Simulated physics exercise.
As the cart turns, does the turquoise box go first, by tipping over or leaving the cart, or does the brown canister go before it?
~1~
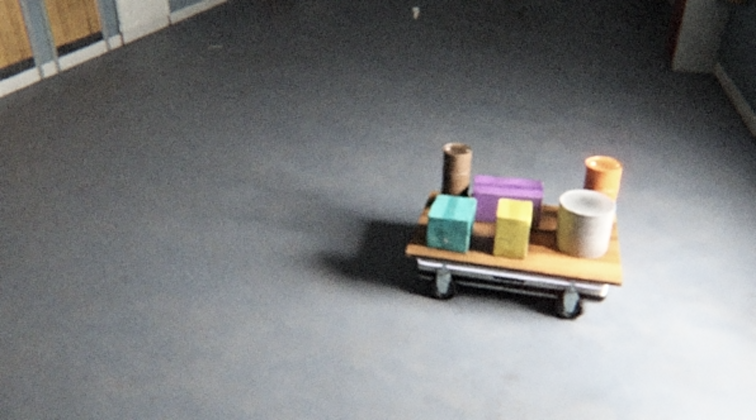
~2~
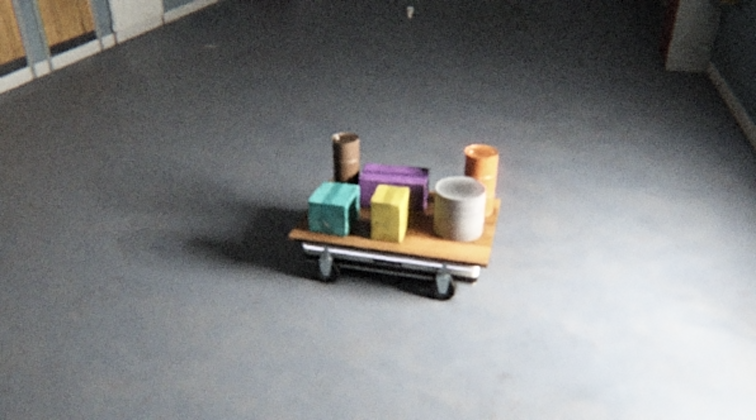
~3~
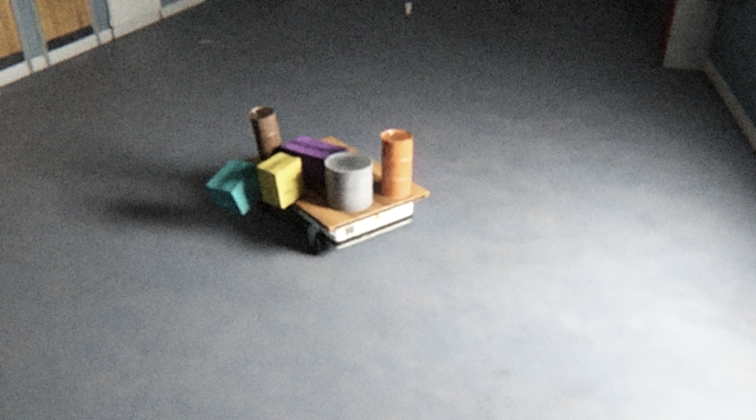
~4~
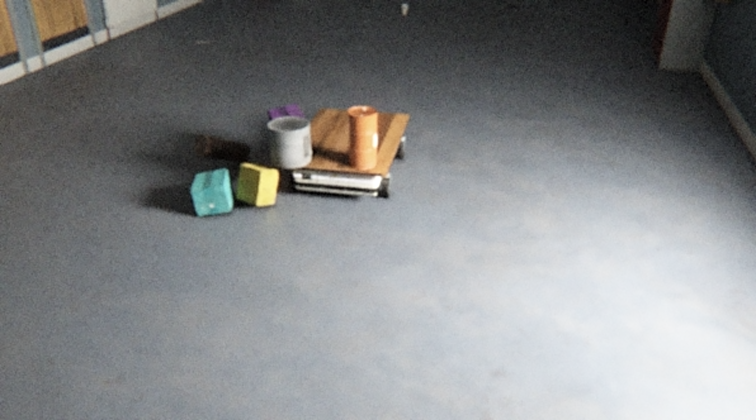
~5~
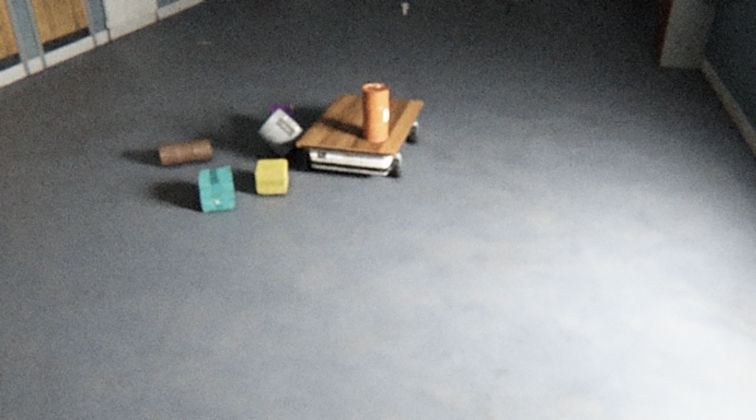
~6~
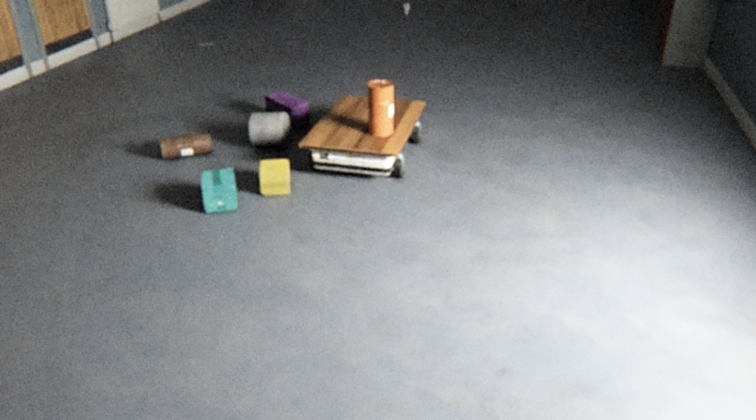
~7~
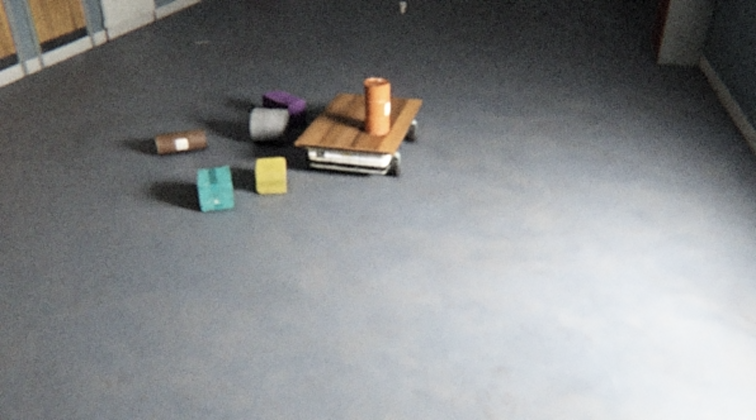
The turquoise box goes first. It is already tilted and dropping past the edge of the deck while the brown canister is still only leaning.
